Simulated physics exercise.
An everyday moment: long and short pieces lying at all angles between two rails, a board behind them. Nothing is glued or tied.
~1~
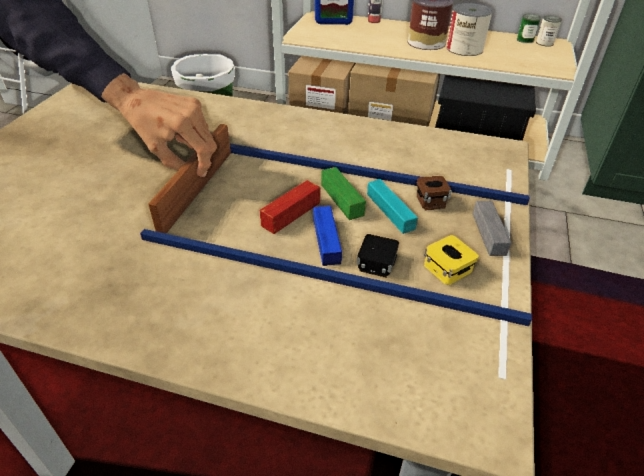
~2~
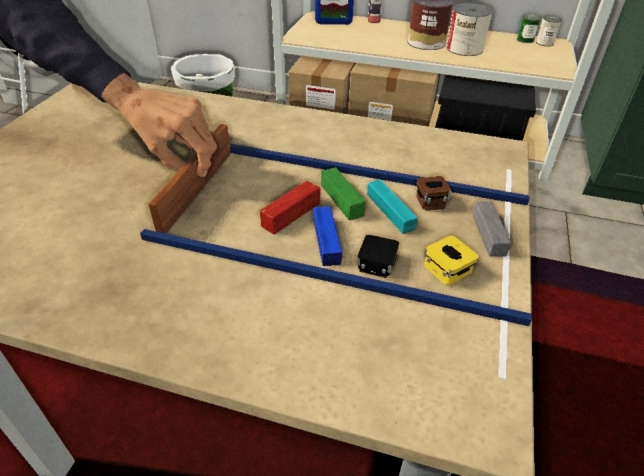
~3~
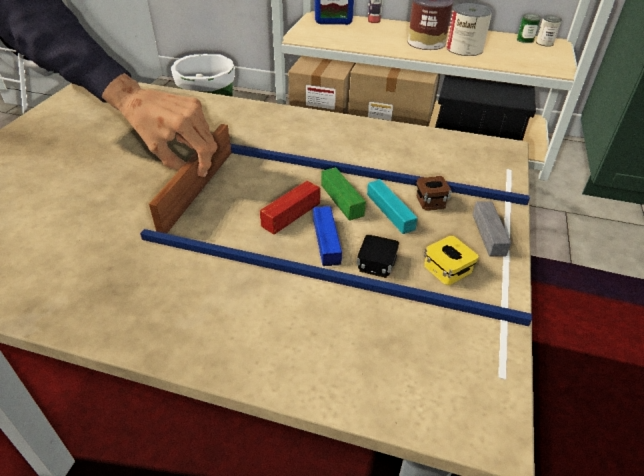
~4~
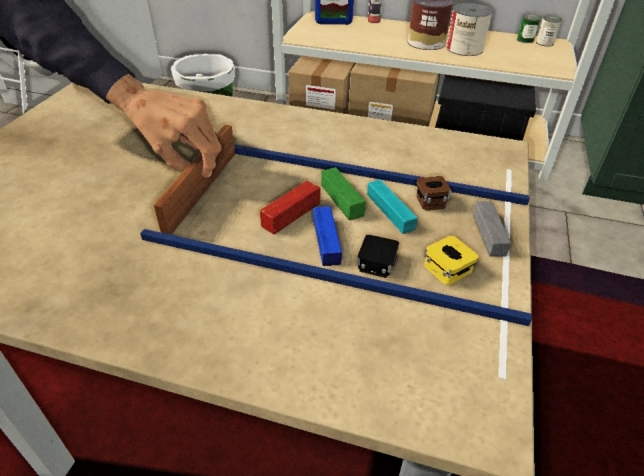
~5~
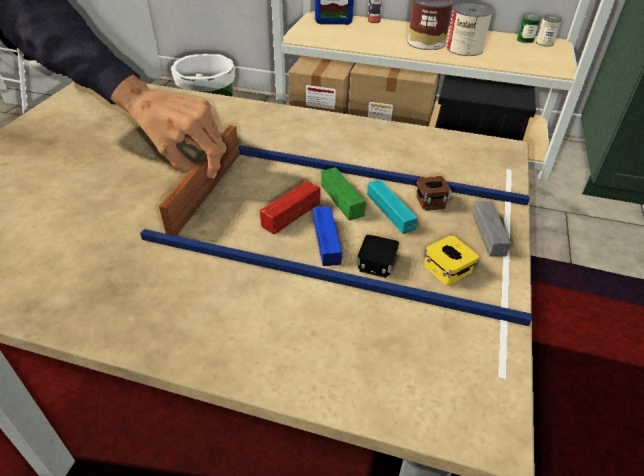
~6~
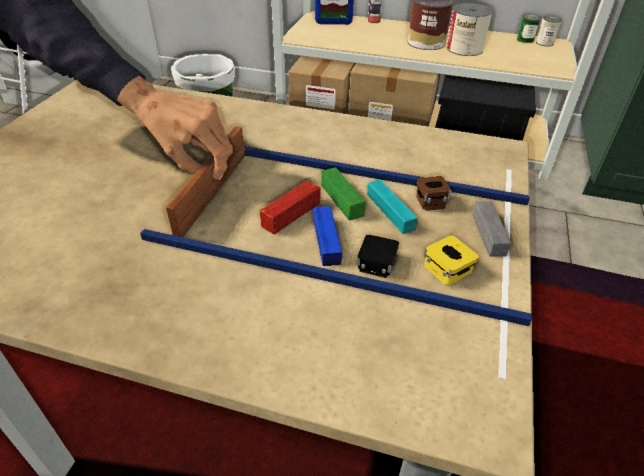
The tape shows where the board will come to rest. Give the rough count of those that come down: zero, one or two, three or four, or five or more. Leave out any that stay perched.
In the end the number that fall off is five or more.
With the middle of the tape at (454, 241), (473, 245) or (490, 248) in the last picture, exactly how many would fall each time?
It would be 1, 3 and 5.
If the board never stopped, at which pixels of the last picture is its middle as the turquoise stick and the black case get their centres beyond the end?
At (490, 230) for the turquoise stick; at (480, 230) for the black case.
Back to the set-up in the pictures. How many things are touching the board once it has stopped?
1 of them.
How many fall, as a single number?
It comes to 7.
Soon after, none off yet; grey bar at rest near (491, 228); yellow case at rest near (450, 261); brown case at rest near (432, 193).
By the end, the number that fall off is five or more; fallen, green bar, blue stick, turquoise stick, black case, brown case, yellow case and grey bar.
